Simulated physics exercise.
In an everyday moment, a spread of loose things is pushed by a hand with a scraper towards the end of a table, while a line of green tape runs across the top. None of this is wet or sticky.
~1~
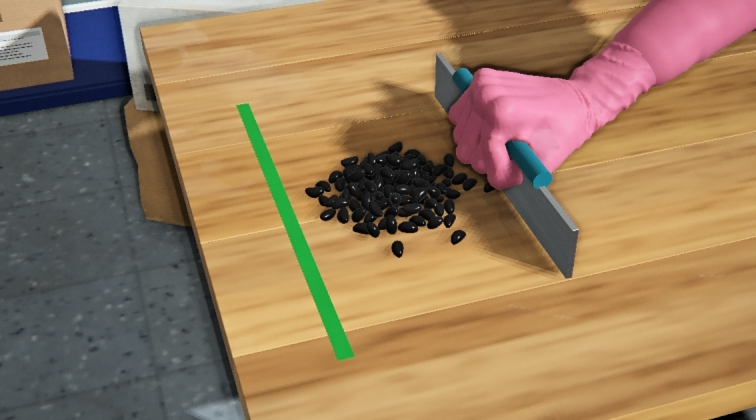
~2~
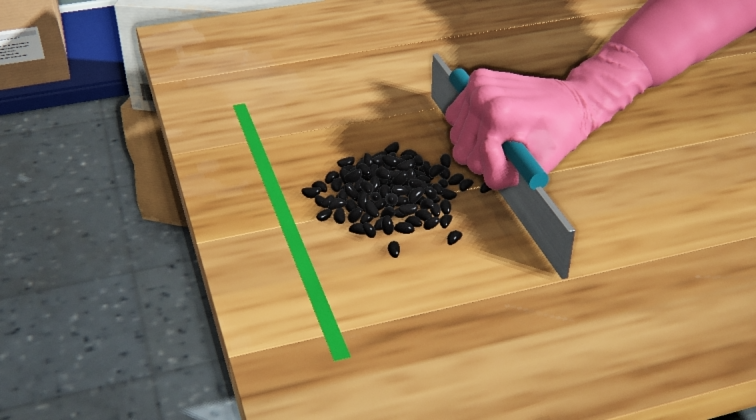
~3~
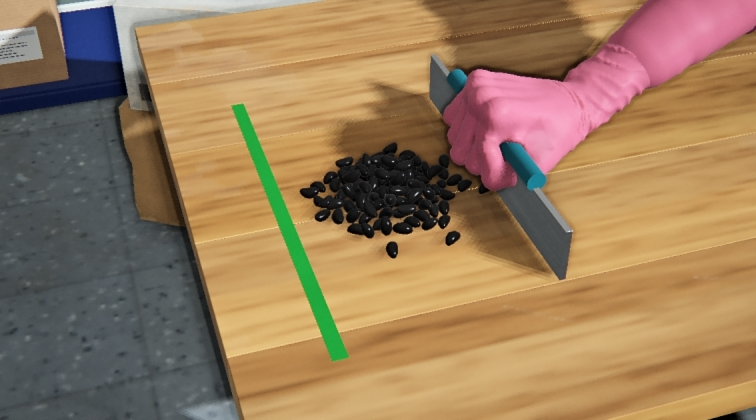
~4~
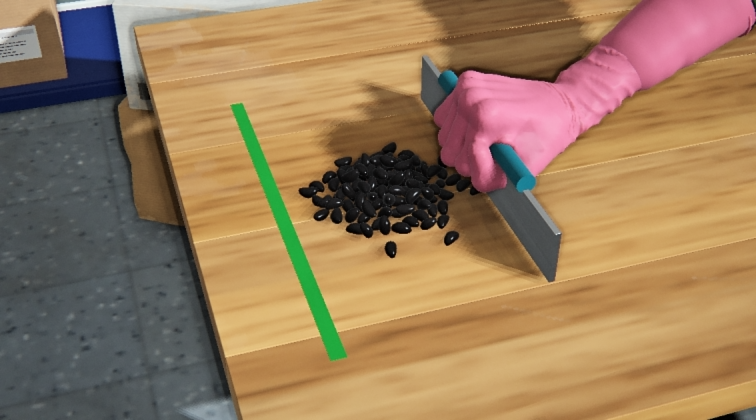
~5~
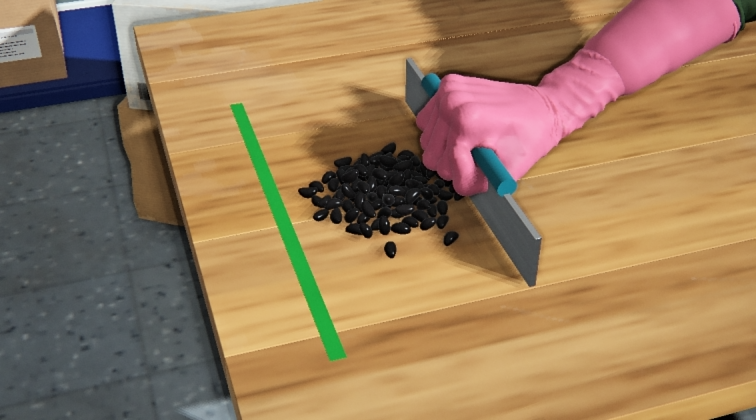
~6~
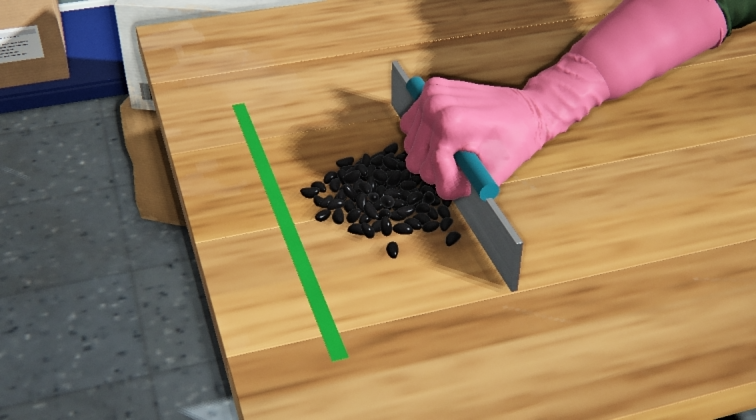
On a wooden table with a strip of green tape near its left edge, a pink-gloved hand held a scraper still beside a heap of black beans, then slid it slightly left against them.
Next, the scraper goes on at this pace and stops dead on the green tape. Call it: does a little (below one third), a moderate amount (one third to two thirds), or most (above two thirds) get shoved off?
A little, below one third.
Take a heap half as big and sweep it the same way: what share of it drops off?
0 per cent, roughly.
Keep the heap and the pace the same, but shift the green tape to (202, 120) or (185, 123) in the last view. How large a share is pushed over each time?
Note: Case one around 70 in a hundred, case two around 90 in a hundred.
Just after the last frame, scraper still moving, near (359, 156); heap all on the table, its front near (261, 212).
A moment on, scraper stopped at the green tape; heap about a tenth over the edge.
When it is over, scraper stopped at the green tape; heap about a tenth over the edge.
